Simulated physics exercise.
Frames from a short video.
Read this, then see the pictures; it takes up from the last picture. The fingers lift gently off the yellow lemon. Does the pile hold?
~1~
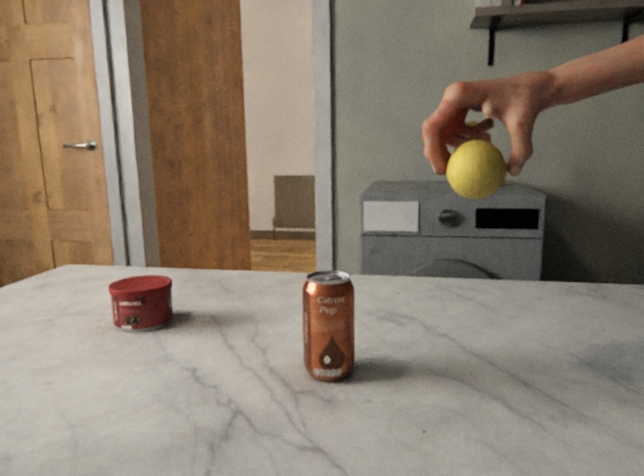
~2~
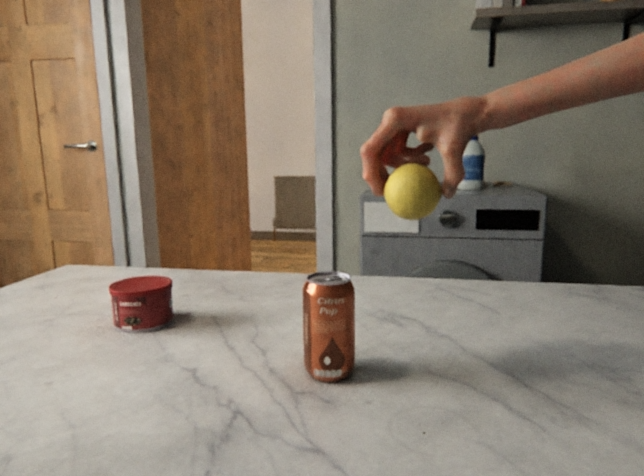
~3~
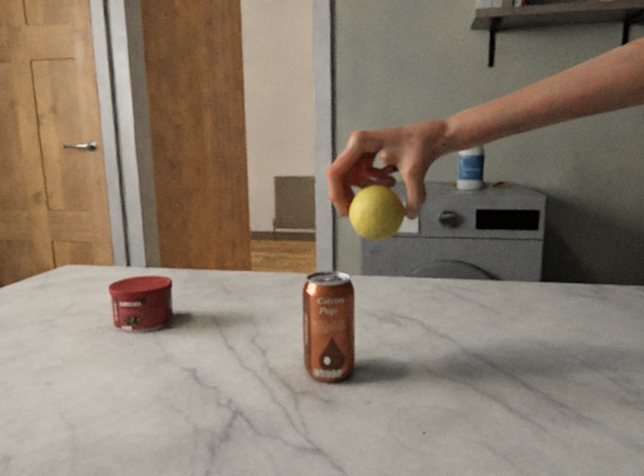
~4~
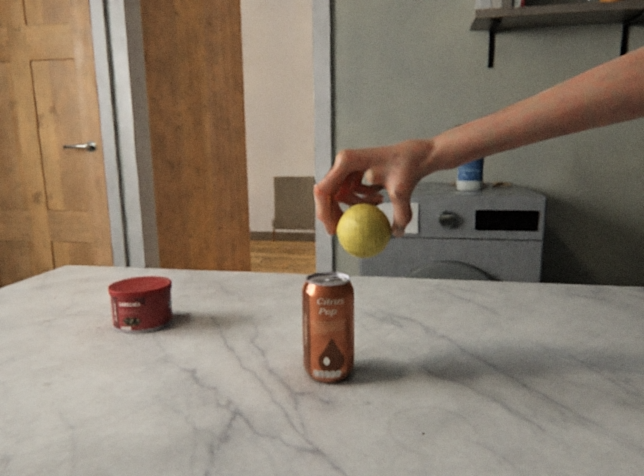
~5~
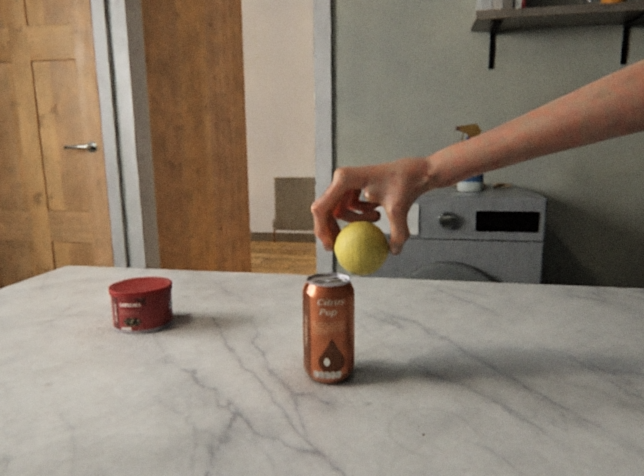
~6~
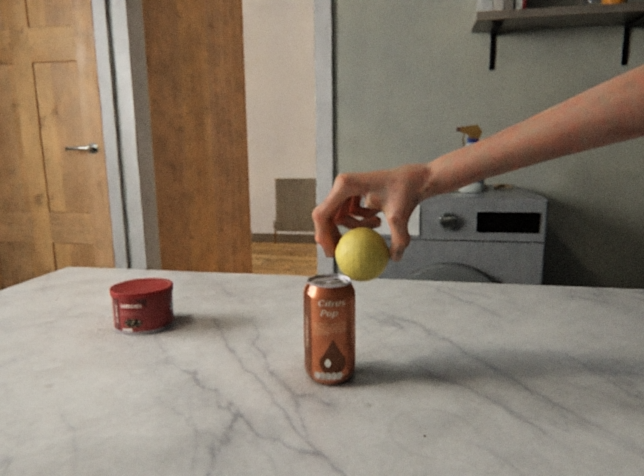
In the end the pile is left disturbed.
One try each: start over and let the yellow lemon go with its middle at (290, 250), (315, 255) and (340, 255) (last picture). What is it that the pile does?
Topples over, stays standing, stays standing.
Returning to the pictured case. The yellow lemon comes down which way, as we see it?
It goes rightward.
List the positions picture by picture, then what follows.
On its way; yellow lemon (476, 170); red tub (142, 302), in the first picture.
On its way; yellow lemon (413, 192); red tub (143, 303), in the second picture.
On its way; yellow lemon (377, 213); red tub (143, 303), in the third picture.
On its way; yellow lemon (364, 230); red tub (142, 303), in the fourth picture.
On its way; yellow lemon (361, 248); red tub (142, 304), in the fifth picture.
In place under the hand; yellow lemon (362, 254); red tub (143, 305), in the sixth picture.
Then, 0.40 s after the last picture, yellow lemon now fallen.
Then, 0.50 s after the last picture, things are still on the move.
Then, 1.90 s after the last picture, nothing new.
At rest, fallen, yellow lemon; the other 2 in place. Seen from the same camera at the end, yellow lemon near (416, 358). The pile gives way.
